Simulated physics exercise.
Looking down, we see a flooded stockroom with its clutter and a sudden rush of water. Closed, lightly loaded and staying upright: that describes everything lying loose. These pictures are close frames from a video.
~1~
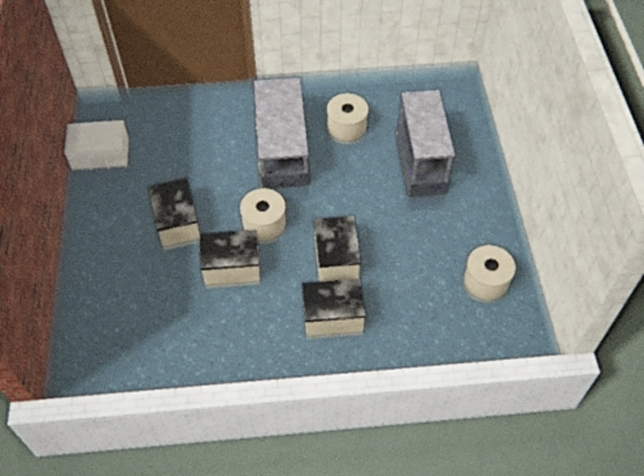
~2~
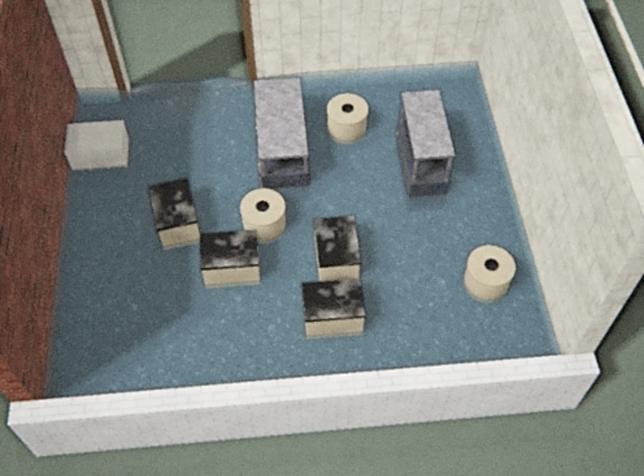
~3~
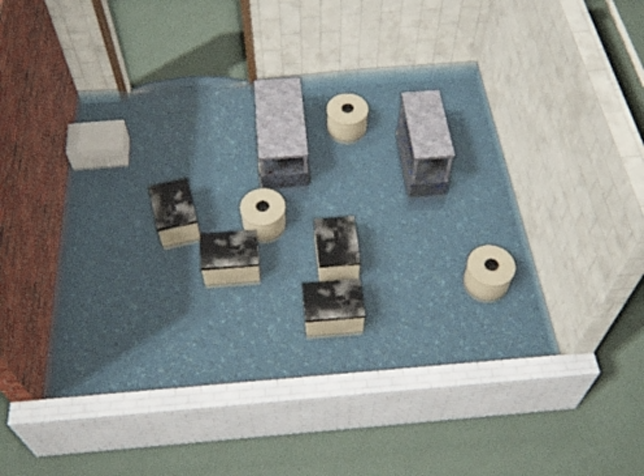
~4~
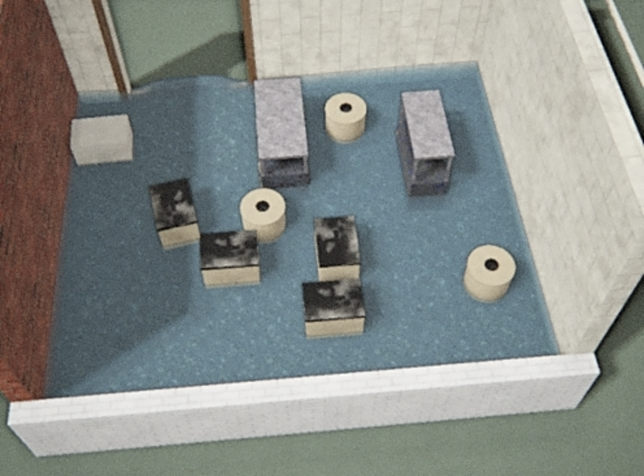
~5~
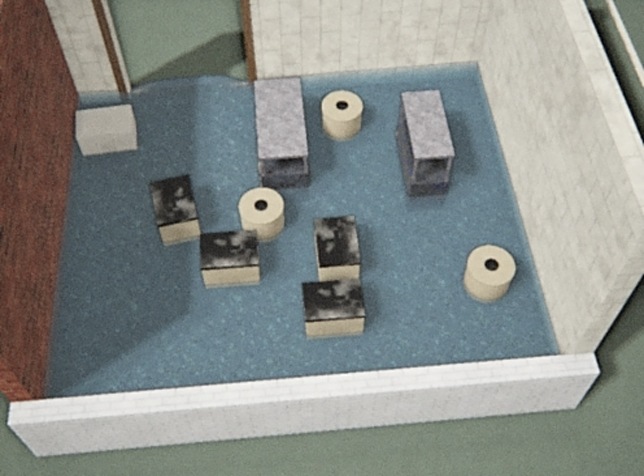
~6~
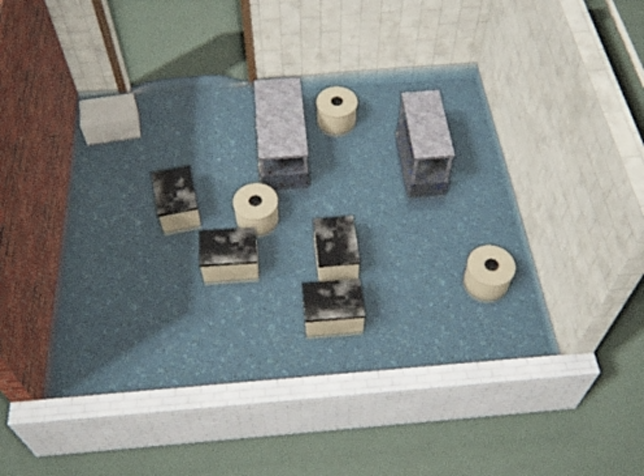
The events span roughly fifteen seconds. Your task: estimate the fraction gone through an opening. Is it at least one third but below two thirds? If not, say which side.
No, two thirds or more.
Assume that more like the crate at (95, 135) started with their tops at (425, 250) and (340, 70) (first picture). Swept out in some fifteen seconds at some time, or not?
Going one by one, I'd say it doesn't leave and then it leaves.
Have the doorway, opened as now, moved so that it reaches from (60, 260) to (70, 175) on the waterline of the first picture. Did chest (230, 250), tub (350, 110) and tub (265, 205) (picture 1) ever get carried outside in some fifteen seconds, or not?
Going through them in turn: Escaped; remains behind; escaped.
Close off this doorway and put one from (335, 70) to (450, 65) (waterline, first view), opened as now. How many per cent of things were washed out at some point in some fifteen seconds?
Near 50 percent.
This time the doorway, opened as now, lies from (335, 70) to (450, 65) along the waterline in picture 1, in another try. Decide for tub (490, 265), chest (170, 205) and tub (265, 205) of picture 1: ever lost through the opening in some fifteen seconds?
Going through them in sequence: Gets out, then trapped, then gets out.
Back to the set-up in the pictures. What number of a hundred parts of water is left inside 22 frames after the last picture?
By my count, 58 per cent.
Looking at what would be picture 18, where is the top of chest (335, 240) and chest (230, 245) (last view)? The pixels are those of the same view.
Near pixel (234, 211) and pixel (164, 127).
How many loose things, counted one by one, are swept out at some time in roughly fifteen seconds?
It comes to 6.
A moment on, 0 of 8 are out; 8 afloat.
Next, 4 of 8 are out; 4 afloat.
Later, 5 of 8 are out; 3 afloat.
In the end, 6 of 8 are out; 2 afloat.
